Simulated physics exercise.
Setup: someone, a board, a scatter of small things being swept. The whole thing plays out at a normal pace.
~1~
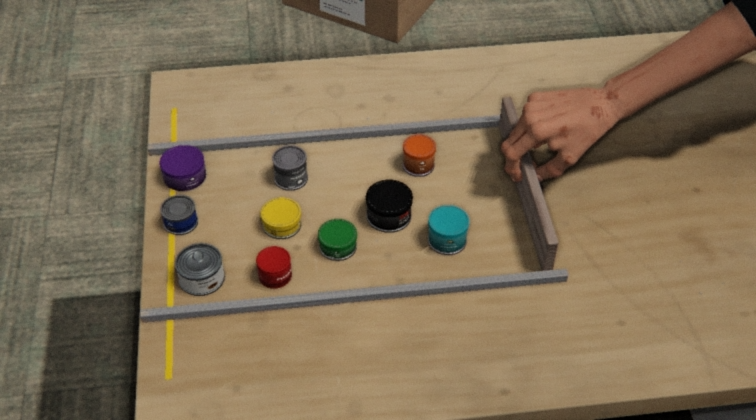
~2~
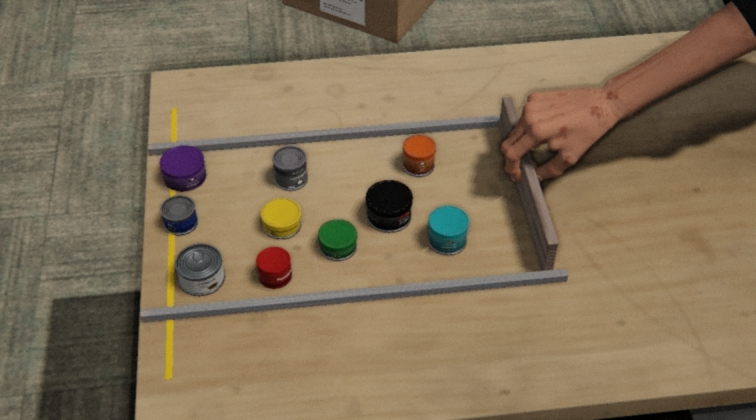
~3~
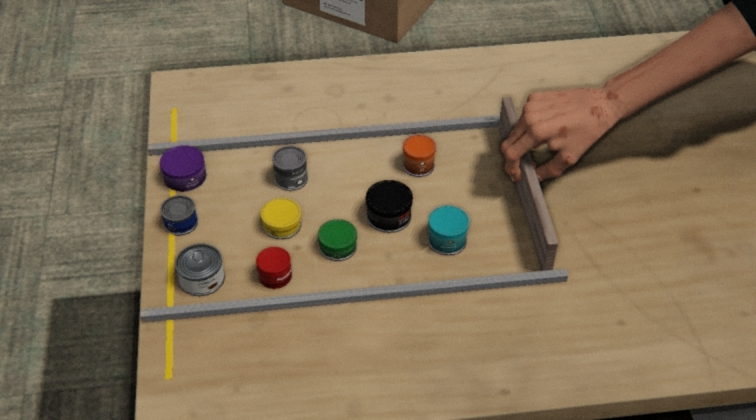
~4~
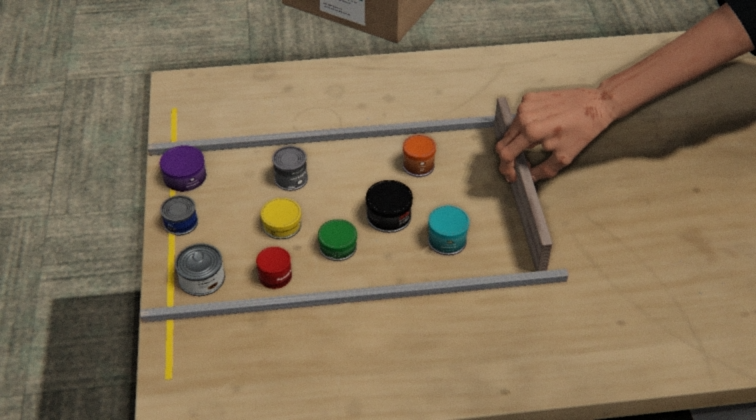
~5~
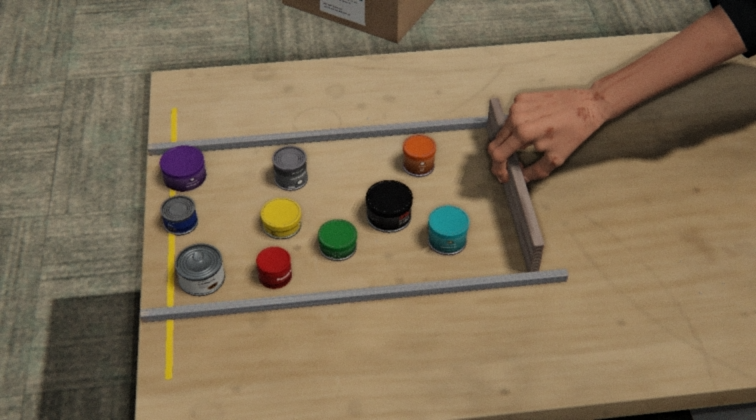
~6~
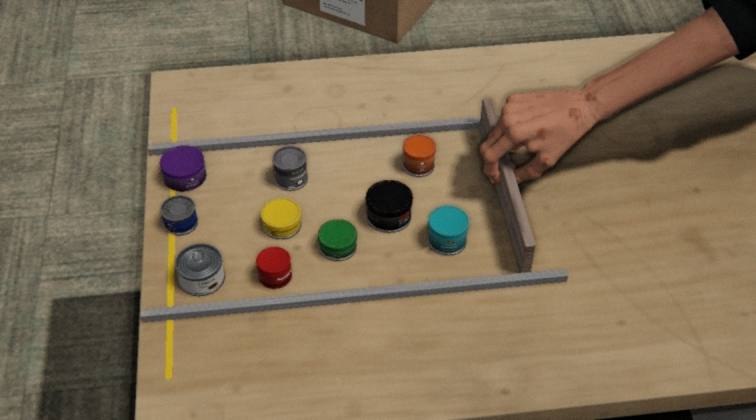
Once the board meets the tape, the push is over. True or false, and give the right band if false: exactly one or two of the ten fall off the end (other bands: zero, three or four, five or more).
False, five or more fall off.
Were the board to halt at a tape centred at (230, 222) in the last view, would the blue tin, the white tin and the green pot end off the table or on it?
Blue tin goes off, white tin stays put, green pot stays put.
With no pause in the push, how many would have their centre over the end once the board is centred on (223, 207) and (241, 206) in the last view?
The counts would come to 1 and 1.
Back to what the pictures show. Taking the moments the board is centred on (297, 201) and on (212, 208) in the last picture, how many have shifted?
At that stage 7; at the next, 10.
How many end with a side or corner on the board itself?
4 of them.
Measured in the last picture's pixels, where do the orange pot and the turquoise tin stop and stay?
Result: One about (154, 183), other about (149, 259).
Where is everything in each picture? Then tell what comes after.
Blue tin (179, 215); purple tub (183, 169); white tin (200, 269); board (526, 181); tape (172, 227), in the first frame.
Purple tub (183, 169); board (526, 181), in the second frame.
White tin (200, 270); grey tin (290, 168), in the third frame.
Blue tin (179, 215); orange pot (419, 156), in the fourth frame.
Purple tub (183, 169); green pot (338, 240), in the fifth frame.
Blue tin (179, 215); purple tub (183, 169); white tin (200, 270); board (505, 182); tape (172, 227), in the sixth frame.
Soon after, none off yet; blue tin at rest near (179, 215); purple tub at rest near (183, 169); white tin at rest near (200, 270).
At rest, the number that fall off is five or more; fallen, green pot, grey tin, yellow pot, white tin, purple tub and blue tin.
